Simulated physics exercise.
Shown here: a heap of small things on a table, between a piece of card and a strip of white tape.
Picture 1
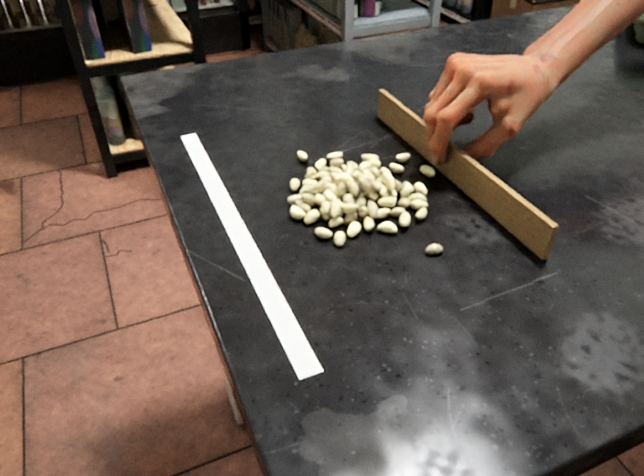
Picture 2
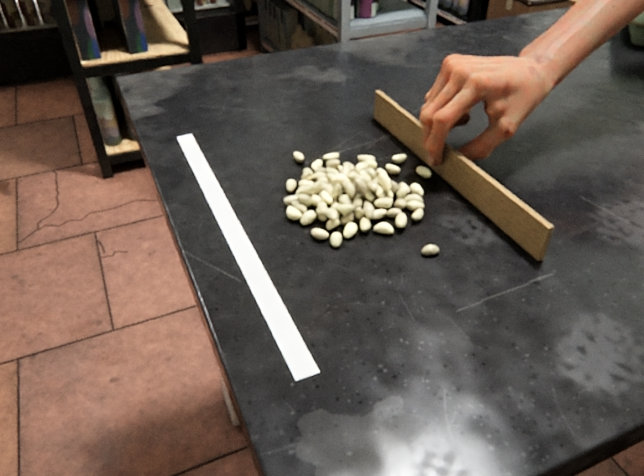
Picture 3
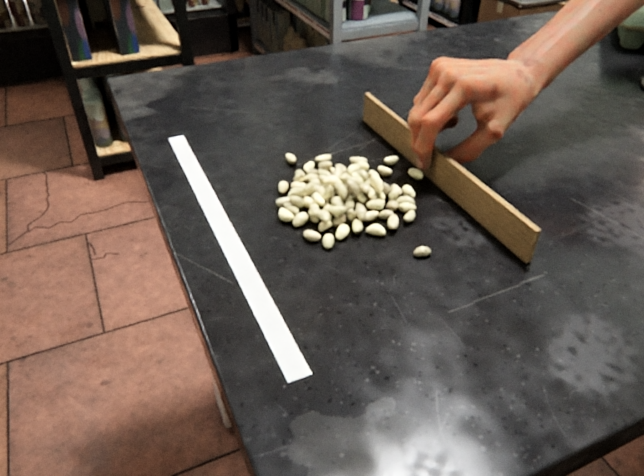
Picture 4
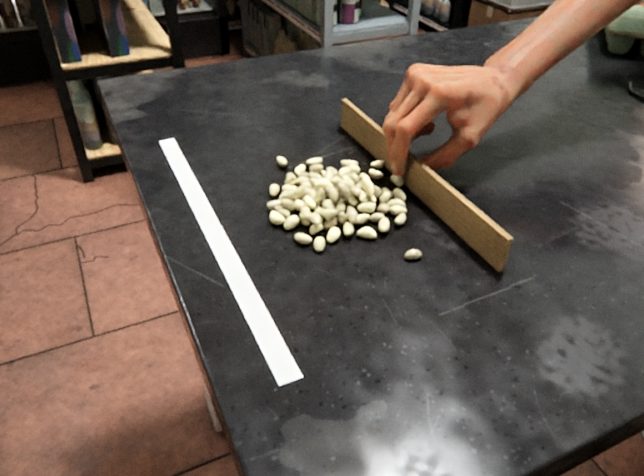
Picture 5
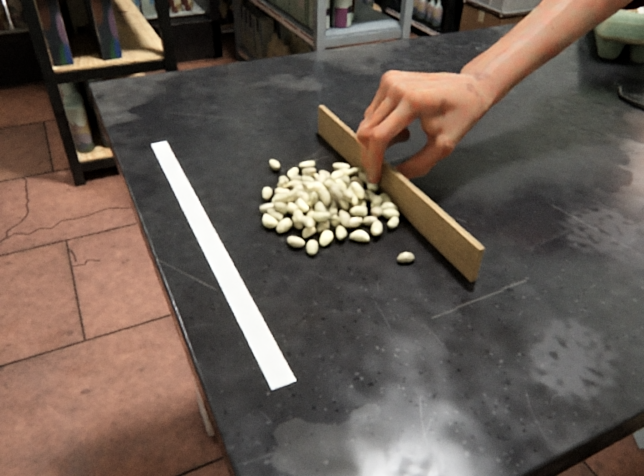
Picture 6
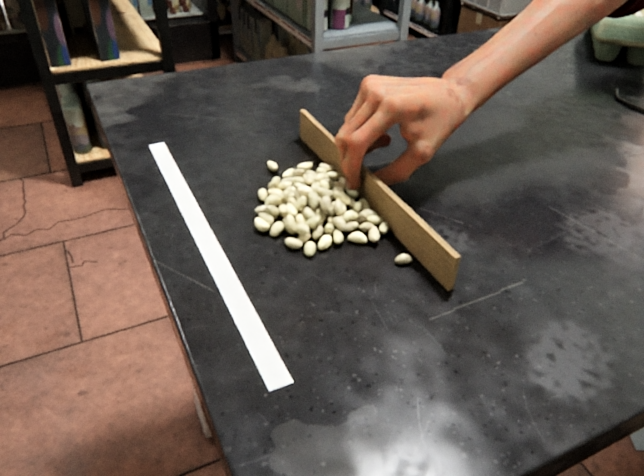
The clip opens on a dark table with a heap of pale beans between a white strip and a flat brown piece held upright by a hand on the right. After barely moving at first, the hand slides the piece left, closing the gap and pressing against the heap's right side.
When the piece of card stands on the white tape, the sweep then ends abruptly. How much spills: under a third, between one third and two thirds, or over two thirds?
Between one third and two thirds.
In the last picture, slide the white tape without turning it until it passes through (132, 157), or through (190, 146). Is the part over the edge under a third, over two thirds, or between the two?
For the first line it's above two thirds, and for the second it's under a third.
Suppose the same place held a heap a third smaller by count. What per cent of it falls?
Roughly 40 per cent of the heap.
Shortly afterwards, piece of card still moving, near (281, 188); heap all on the table, its front near (182, 248).
Next, piece of card stopped at the white tape; heap near a third over the edge.
Some moments later, piece of card stopped at the white tape; heap near half over the edge.
In the end, piece of card stopped at the white tape; heap near half over the edge.
